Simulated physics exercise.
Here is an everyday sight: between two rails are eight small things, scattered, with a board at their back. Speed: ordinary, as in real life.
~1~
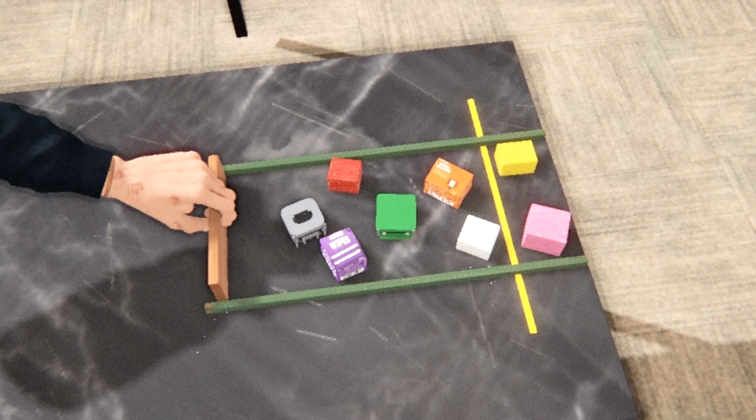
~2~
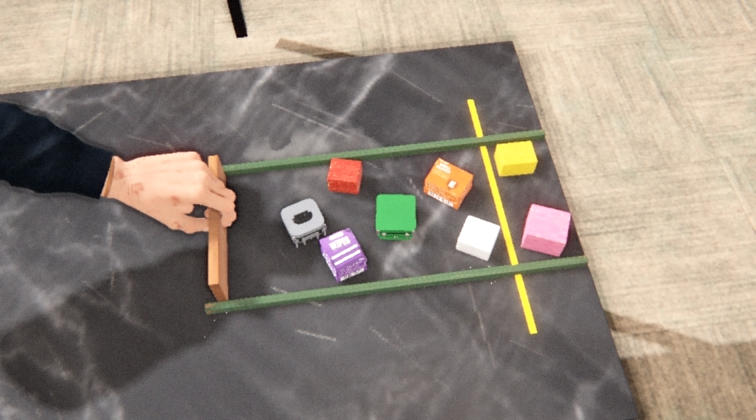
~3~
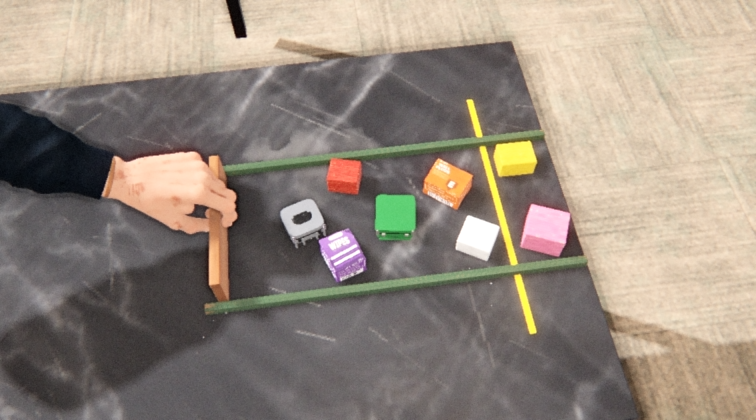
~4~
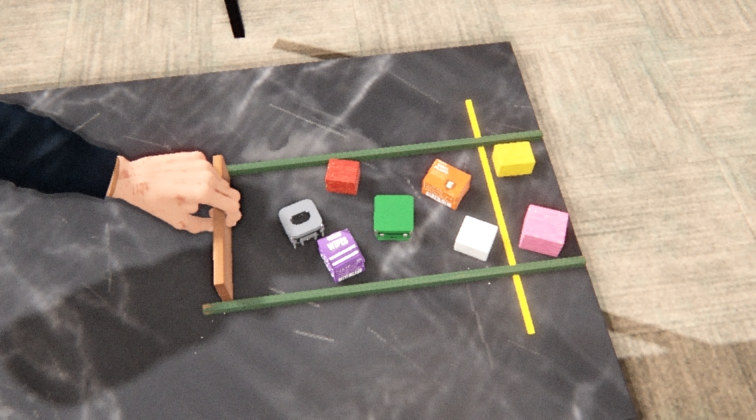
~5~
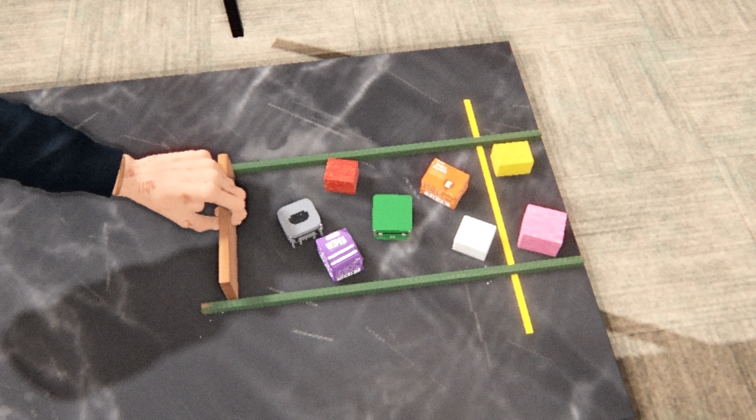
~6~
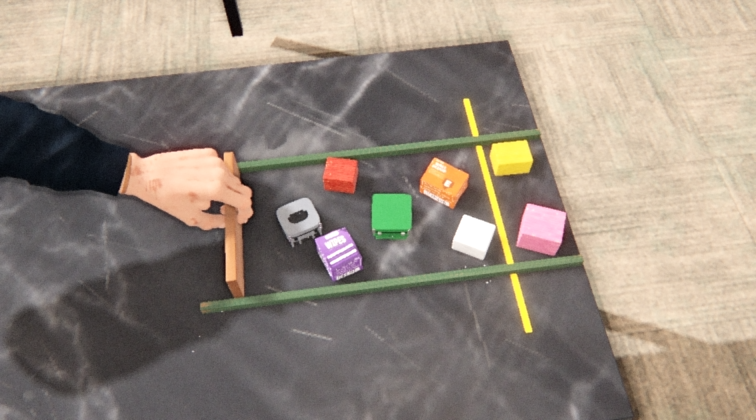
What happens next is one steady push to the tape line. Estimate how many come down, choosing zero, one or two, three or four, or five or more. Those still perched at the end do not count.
I predict one or two come down off the table.
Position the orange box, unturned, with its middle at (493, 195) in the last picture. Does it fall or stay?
In that case it plunges.
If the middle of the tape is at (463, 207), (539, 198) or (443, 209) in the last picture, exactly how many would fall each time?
So, one try after another, the floor gets 0, then 5, then 0.
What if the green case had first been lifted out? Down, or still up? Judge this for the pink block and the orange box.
Looking at the two, the pink block ends up below and the orange box stays up top.
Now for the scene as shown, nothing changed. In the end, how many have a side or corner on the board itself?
The number is 3.
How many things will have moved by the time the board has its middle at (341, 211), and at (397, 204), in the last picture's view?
The count is 4 at the first point and 6 at the second.
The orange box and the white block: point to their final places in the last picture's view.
The orange box ends up near (536, 165), and the white block near (556, 240).
A little later, none off yet; pink block at rest near (541, 230); yellow block at rest near (511, 158); white block at rest near (474, 237).
Next, none off yet; pink block at rest near (541, 230); yellow block at rest near (511, 158); white block moving near (479, 238).
Later still, none off yet; pink block shifted a little near (554, 227); yellow block shifted about its own width near (532, 154); white block shifted about its own width near (518, 244).
When it is over, the number that fall off is one or two; down, yellow block and pink block.
